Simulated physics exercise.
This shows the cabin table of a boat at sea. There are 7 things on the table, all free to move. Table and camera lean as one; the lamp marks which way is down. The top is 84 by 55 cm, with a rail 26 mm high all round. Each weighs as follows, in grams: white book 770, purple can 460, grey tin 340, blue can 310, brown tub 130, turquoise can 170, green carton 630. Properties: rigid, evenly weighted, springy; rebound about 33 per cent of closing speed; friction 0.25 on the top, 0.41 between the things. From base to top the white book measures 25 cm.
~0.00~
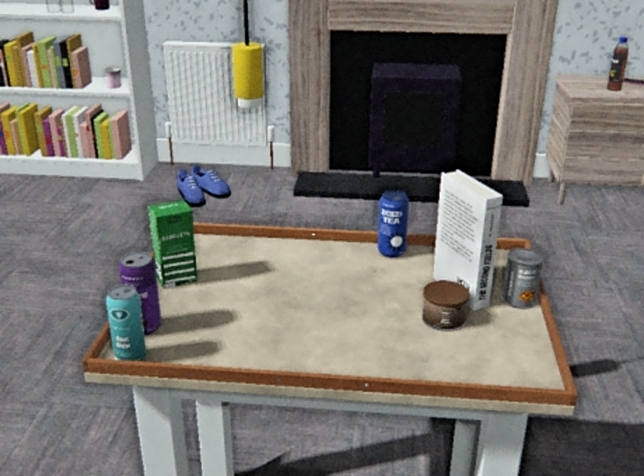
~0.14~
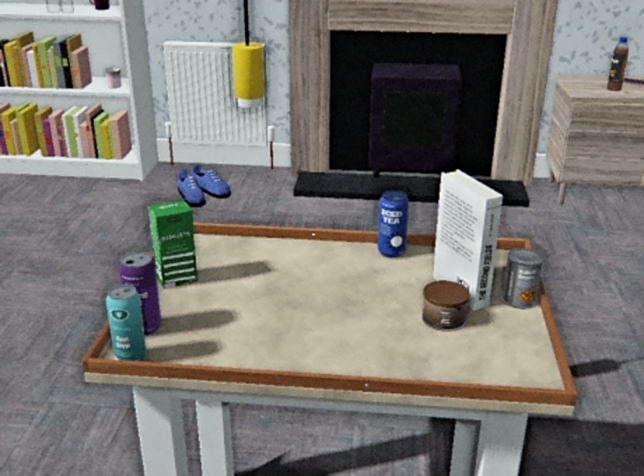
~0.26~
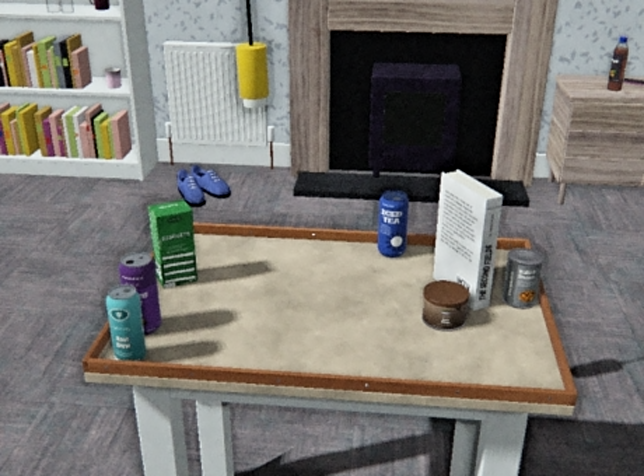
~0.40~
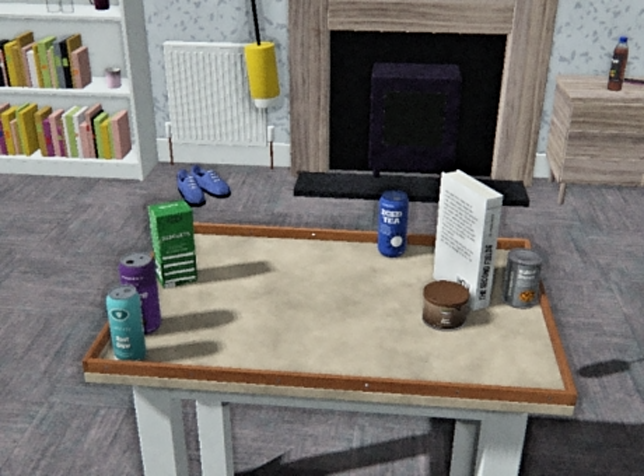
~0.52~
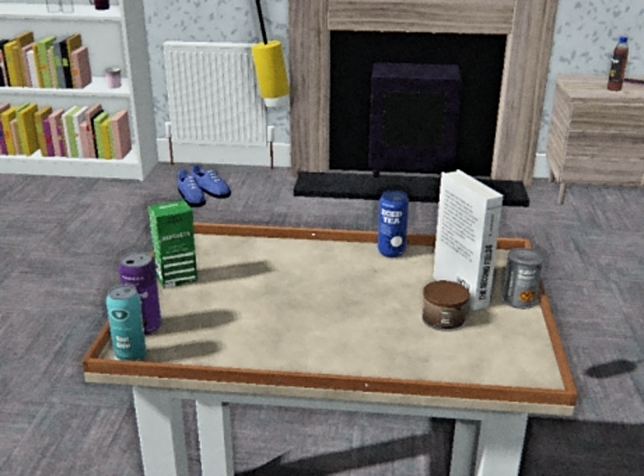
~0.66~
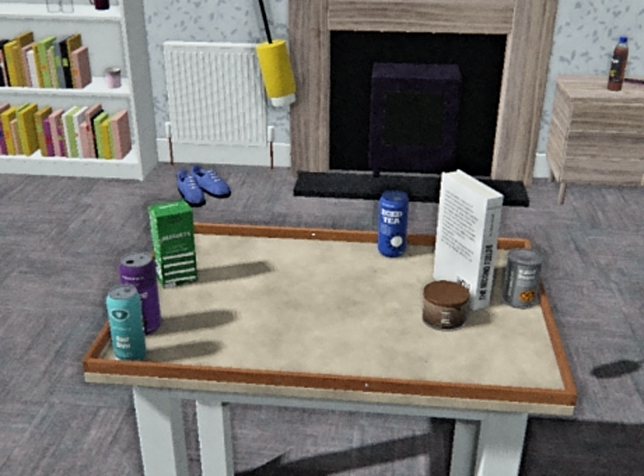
A cream-topped table with a raised wooden rim stands on a grey floor in a room with a fireplace, radiator and bookshelf, seen from slightly above. A green carton, purple can and turquoise can sit at left, with a blue can, white book, brown tub and grey tin towards the right. The hanging yellow cylinder swings right while the tabletop things stay in place.
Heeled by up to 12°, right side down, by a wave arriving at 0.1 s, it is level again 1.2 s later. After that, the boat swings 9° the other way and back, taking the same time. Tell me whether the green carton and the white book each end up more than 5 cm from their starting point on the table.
The green carton does not. The white book does.
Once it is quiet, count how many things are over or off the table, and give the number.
The number here is 1.
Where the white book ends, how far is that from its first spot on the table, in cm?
Around 21 centimetres.
After 1.16 s, boat heeled 2°, right side down; white book 32° off its base near (488, 238).
After 1.36 s, boat level; white book on its side near (494, 243); brown tub moved 2 cm.
After 1.66 s, boat heeled 6°, left side down; white book on its side near (491, 229); brown tub moved 2 cm.
After 1.96 s, boat heeled 9°, left side down; white book on its side near (485, 235); brown tub moved 2 cm.
In the end (3.0 s), toppled on the table, white book; the other 6 under 5 cm from the start. At the end, from the last picture's camera, green carton near (174, 244), white book near (484, 235).
